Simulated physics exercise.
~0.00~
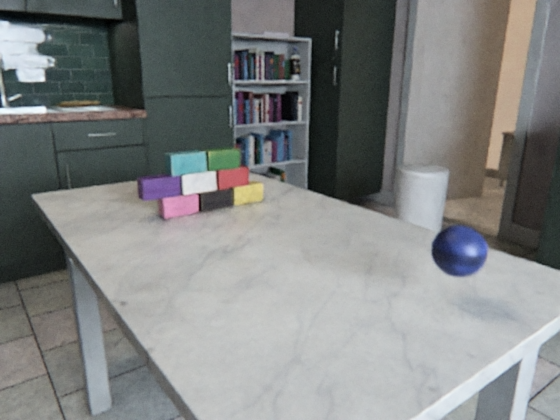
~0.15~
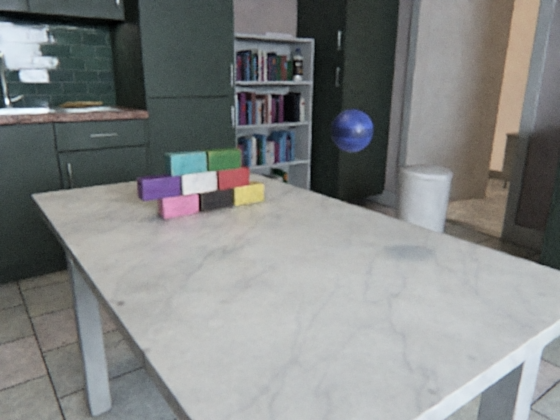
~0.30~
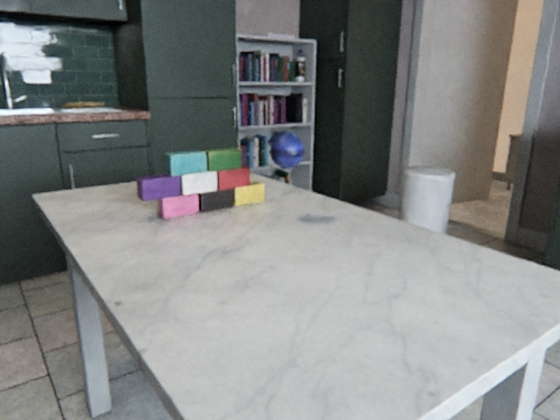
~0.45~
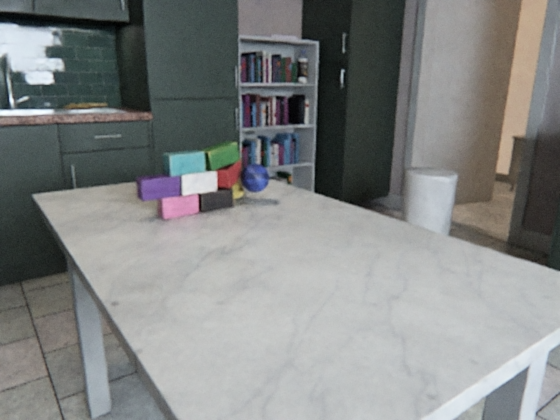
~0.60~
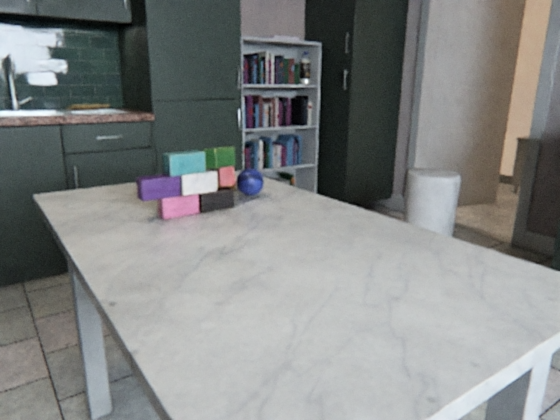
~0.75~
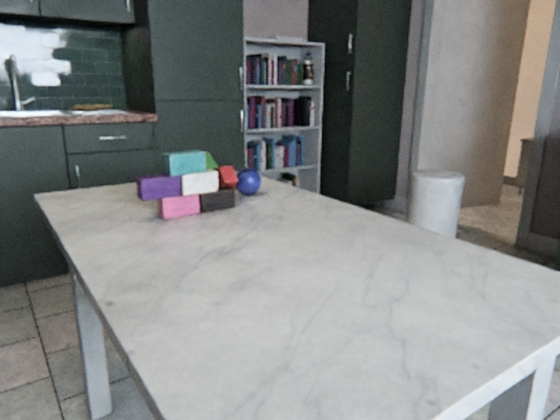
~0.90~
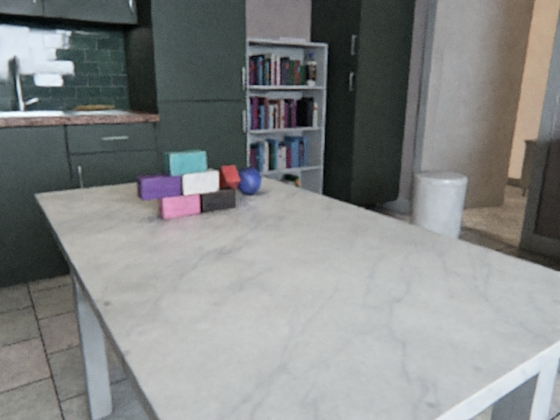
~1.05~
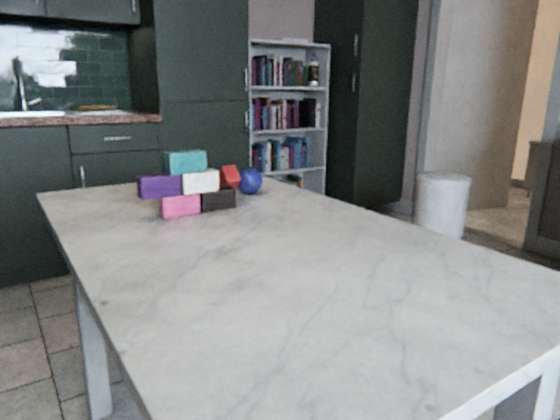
A blue ball bounces left across a table into stacked blocks, toppling the green and red ones.
